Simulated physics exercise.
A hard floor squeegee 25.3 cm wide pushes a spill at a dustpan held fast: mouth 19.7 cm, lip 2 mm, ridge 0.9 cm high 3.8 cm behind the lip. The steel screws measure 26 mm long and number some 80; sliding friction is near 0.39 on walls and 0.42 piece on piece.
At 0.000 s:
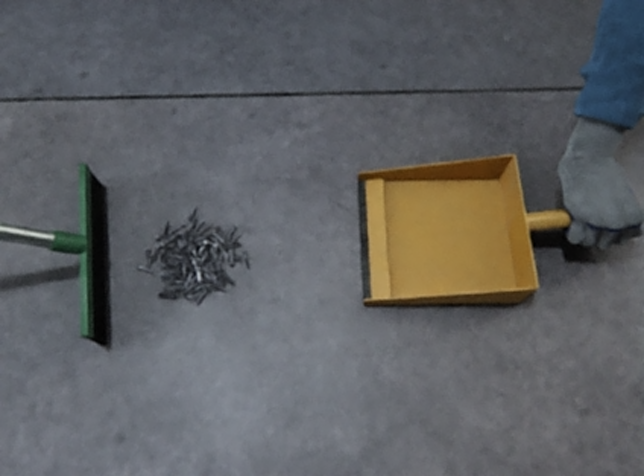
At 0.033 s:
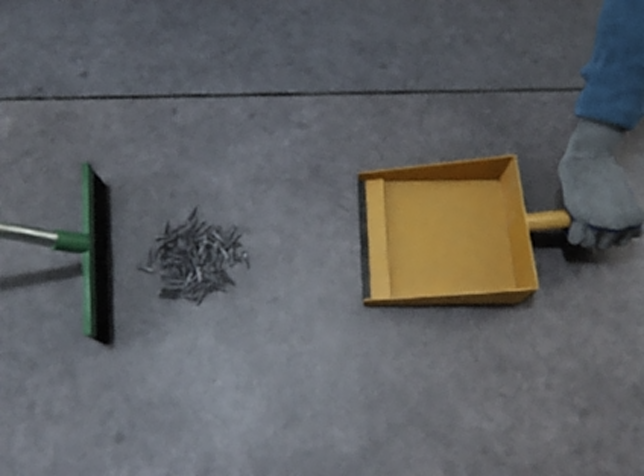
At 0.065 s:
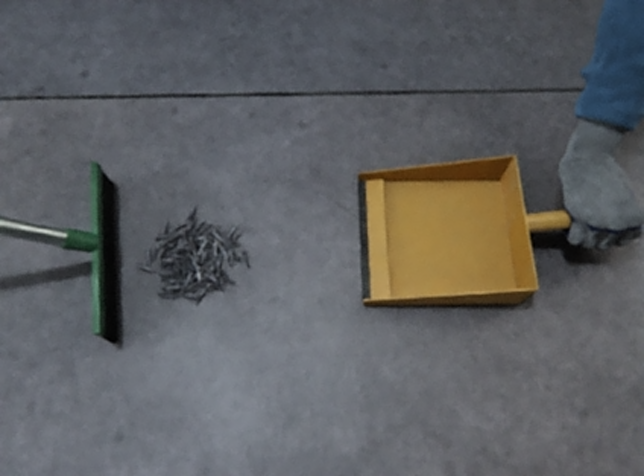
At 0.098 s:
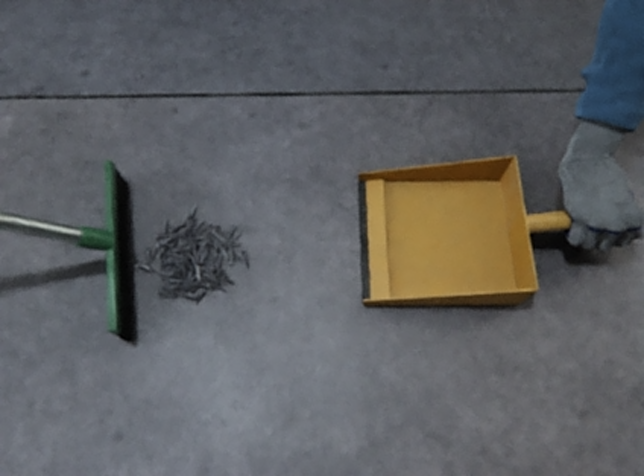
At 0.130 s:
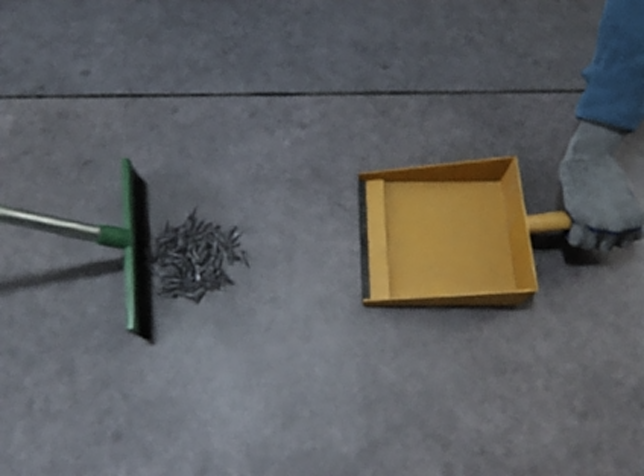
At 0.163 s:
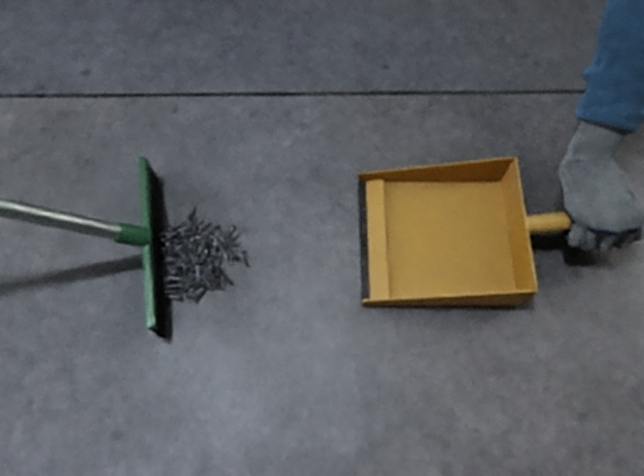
At the start, a green-backed squeegee stands upright to the left of a small pile of dark metal screws, while a gloved hand holds a yellow dustpan still on the right. The squeegee slides rightward across the grey floor, closes the gap, and presses against the pile's left edge.
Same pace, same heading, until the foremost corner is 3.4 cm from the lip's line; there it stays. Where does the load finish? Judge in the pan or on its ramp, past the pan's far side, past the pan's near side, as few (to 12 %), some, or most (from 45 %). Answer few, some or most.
In the pan or on its ramp: Some; past the pan's far side: Few; past the pan's near side: Few.
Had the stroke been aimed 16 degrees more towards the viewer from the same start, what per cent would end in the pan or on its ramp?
Then about 15 per cent.
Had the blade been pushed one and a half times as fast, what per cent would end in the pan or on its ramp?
It would be near 50 per cent.
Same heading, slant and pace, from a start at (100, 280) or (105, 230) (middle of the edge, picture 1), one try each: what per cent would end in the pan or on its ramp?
About 20 and 20 per cent.
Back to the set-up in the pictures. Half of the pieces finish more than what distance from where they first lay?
Some 24 cm.
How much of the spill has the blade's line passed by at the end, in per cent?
Roughly 0 per cent.
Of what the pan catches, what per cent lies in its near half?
About 50 per cent.
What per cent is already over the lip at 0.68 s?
Near 25 per cent so far.
Then, at 0.33 s, middle of the blade 17 cm from the lip; 0 % over the lip, far side 0 %, near side 5 %.
After 0.44 s, middle of the blade 9 cm from the lip; 0 % over the lip, far side 5 %, near side 5 %.
After 0.68 s, middle of the blade 5 cm from the lip; 25 % over the lip, far side 5 %, near side 5 %.
In the end, at 1.5 s, pan 20 %, far side 5 %, near side 5 %, in front of the lip or behind the blade 70 %.
